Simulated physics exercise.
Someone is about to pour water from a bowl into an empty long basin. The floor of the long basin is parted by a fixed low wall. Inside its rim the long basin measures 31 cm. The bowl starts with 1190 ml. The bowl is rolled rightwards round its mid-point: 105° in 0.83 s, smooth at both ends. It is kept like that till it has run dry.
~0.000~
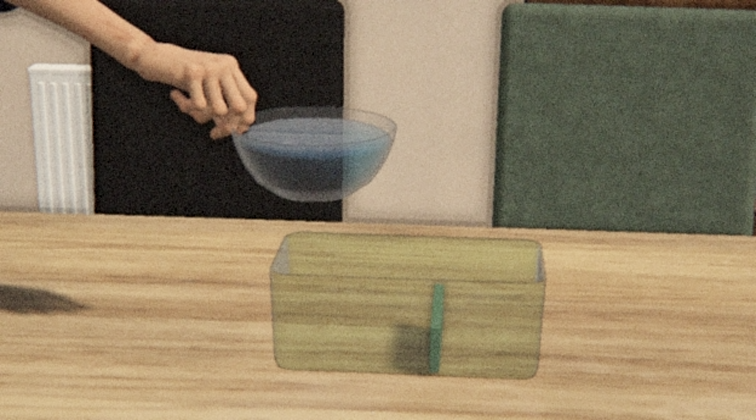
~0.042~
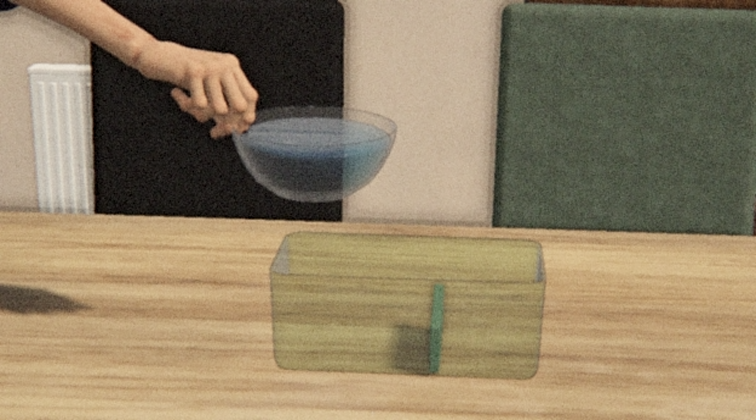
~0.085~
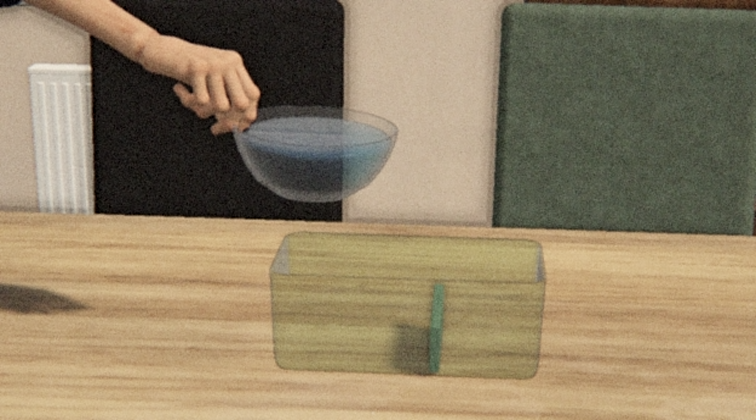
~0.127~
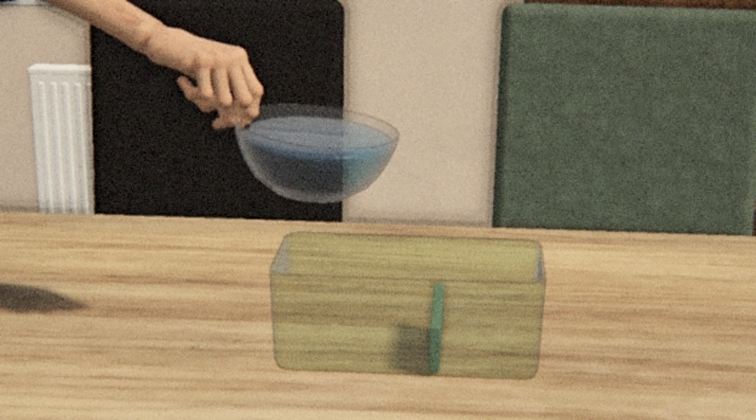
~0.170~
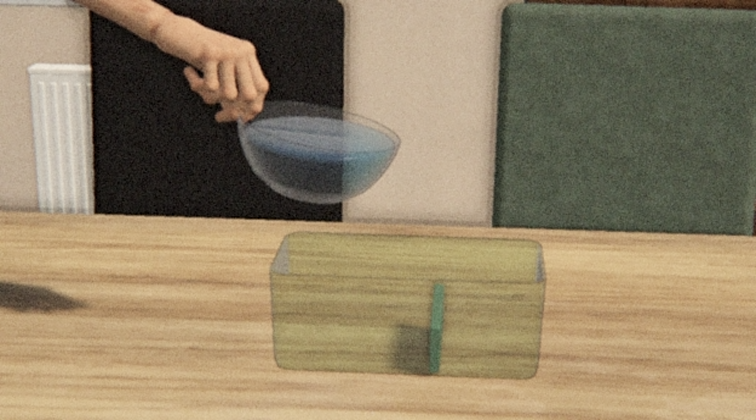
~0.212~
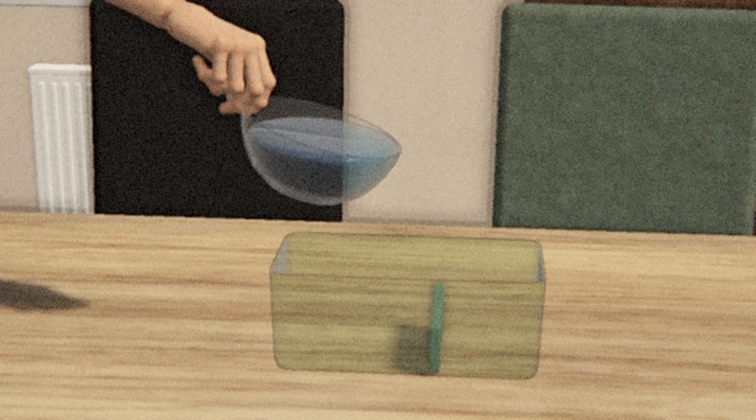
A hand slowly tilts a clear bowl of blue water rightwards above an empty long basin.
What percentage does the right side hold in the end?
About 38 per cent.
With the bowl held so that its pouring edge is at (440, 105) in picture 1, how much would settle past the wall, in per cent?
In that case some 65 per cent.
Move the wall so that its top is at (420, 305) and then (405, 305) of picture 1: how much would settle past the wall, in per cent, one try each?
In turn about 50 and 70 per cent.
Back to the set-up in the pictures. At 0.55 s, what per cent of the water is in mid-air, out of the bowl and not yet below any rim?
Some 40 per cent.
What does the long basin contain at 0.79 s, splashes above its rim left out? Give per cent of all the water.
Near 80 in a hundred.
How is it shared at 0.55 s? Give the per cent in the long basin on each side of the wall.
Some 7 per cent left and 28 right.
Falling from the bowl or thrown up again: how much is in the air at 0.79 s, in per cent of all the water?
About 16 per cent.
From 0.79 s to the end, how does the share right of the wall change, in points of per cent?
It goes up by about 7.
After 0.55 s the tilt is 78° and 26 per cent is still to pour, 7 is left of the wall and 28 right of it.
After 0.79 s the tilt is 104° and 0 per cent is still to pour, 50 is left of the wall and 31 right of it.
After 1.05 s the tilt is 105° and 0 per cent is still to pour, 54 is left of the wall and 38 right of it.
After 1.33 s the tilt is 105° and 0 per cent is still to pour, 54 is left of the wall and 38 right of it.
In the end 54 per cent lies left of the wall, 38 right of it and 8 outside.
